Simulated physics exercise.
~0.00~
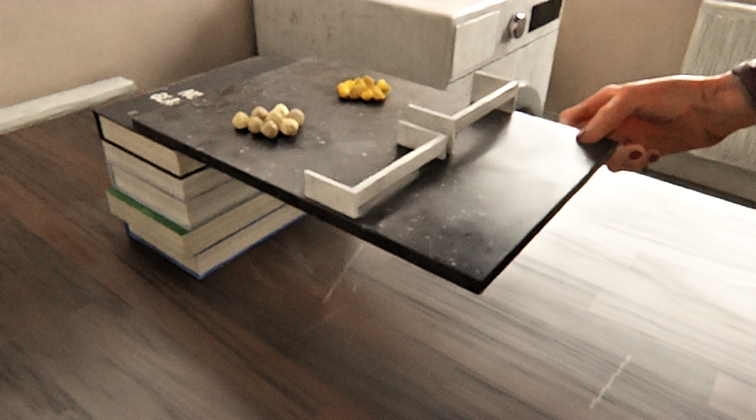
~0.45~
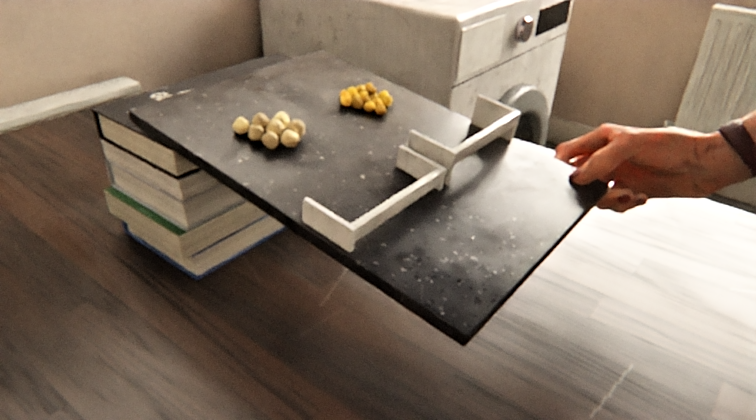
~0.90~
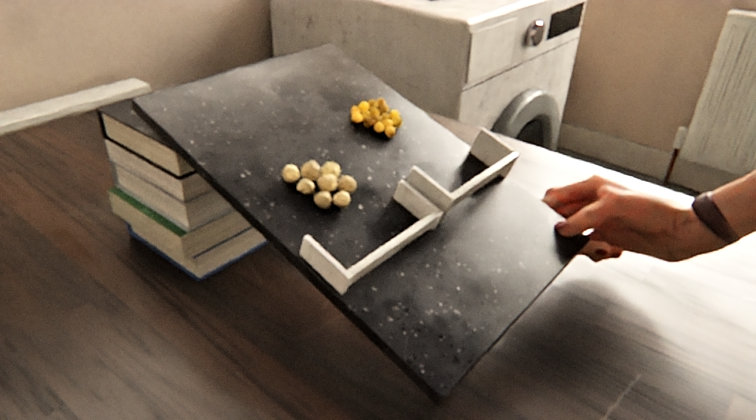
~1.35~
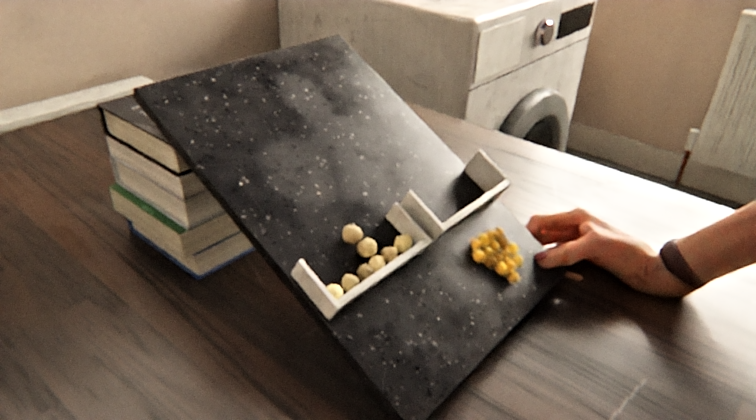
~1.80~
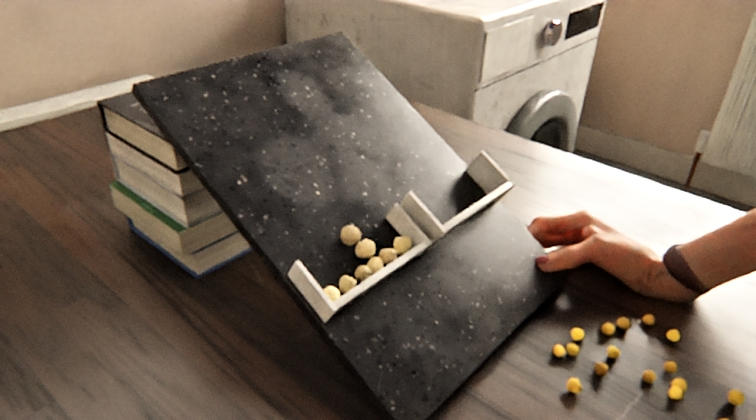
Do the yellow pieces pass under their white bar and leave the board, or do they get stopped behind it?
The yellow pieces pass under their bar and end up scattered on the table. The pale balls are the ones that stay lodged against their bar.
